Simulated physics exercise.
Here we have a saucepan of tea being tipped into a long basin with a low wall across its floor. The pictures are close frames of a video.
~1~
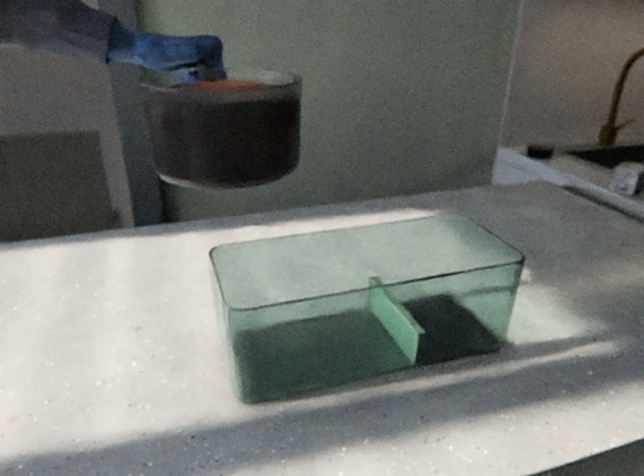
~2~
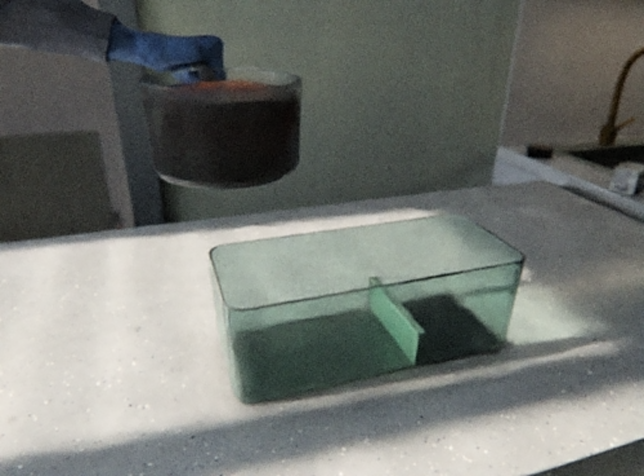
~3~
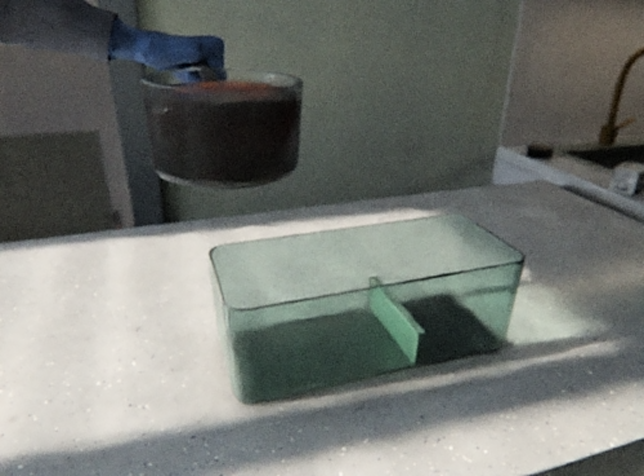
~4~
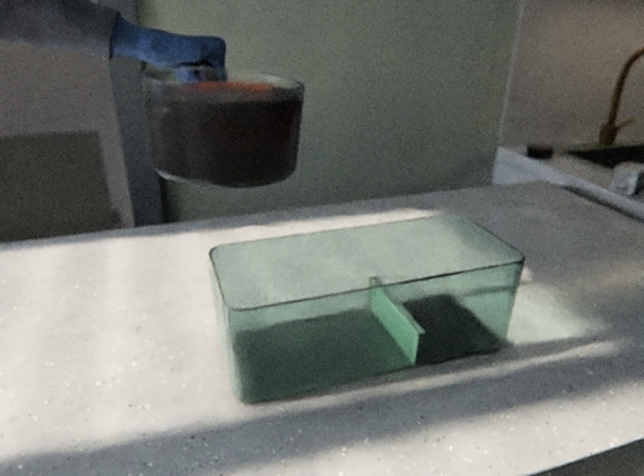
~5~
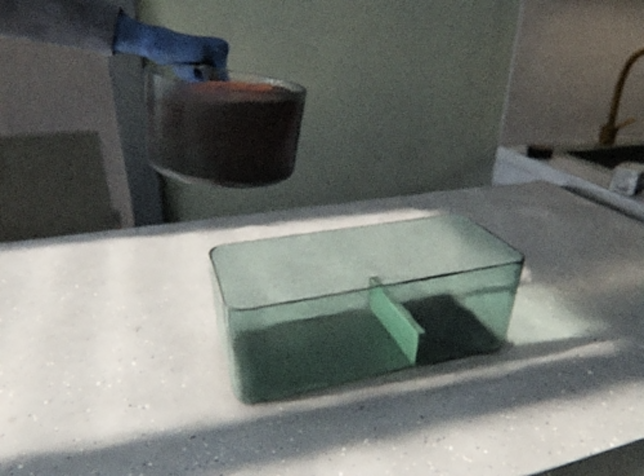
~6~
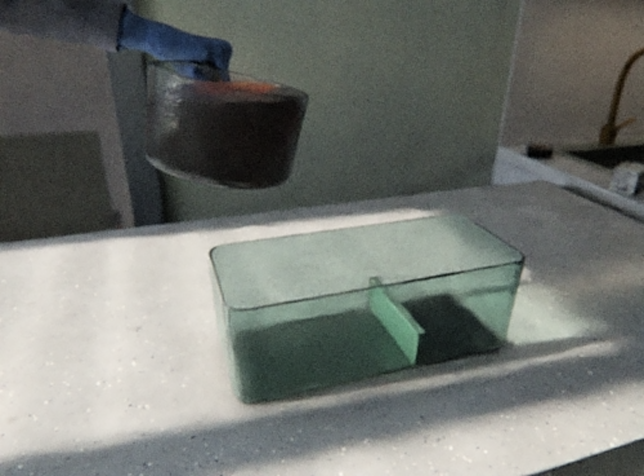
A blue-gloved hand tilts a clear pot of dark liquid slightly rightward above a green basin.
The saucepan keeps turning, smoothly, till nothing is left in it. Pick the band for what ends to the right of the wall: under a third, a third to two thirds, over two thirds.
In the end less than a third is right of the wall.
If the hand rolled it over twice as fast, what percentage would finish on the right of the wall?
Roughly 15 in a hundred.
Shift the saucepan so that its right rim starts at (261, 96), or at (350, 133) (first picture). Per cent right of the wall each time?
First some 10, then 50 per cent.
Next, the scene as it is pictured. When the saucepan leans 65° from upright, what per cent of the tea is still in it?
It comes to 60 per cent or so.
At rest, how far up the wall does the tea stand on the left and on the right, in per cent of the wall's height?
The left part 70 per cent, the right part 10.
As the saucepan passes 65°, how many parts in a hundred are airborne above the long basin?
Some 30 per cent.
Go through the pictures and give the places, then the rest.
In the first frame, tilt 0°; pouring edge (297, 78); surface from (144, 95) to (293, 89); the long basin's rim runs from (216, 278) to (492, 235); the wall's top is at (395, 303).
In the second frame, tilt 1°; pouring edge (297, 78); surface from (145, 96) to (293, 90).
In the third frame, tilt 2°; pouring edge (298, 81); surface from (146, 96) to (294, 90).
In the fourth frame, tilt 5°; pouring edge (300, 84); surface from (147, 95) to (295, 91).
In the fifth frame, tilt 8°; pouring edge (302, 89); surface from (149, 96) to (296, 92).
In the sixth frame, tilt 13°; pouring edge (304, 95); surface from (150, 97) to (301, 92).
A moment on, the saucepan is tipped part way and 60 per cent is still to pour, 11 is left of the wall and 0 right of it.
Next, the saucepan is tipped on its side and 13 per cent is still to pour, 72 is left of the wall and 3 right of it.
Then the saucepan is tipped right over and 1 per cent is still to pour, 92 is left of the wall and 5 right of it.
Later the saucepan is tipped right over and 0 per cent is still to pour, 93 is left of the wall and 6 right of it.
Finally, 93 per cent lies left of the wall, 6 right of it and 1 outside.
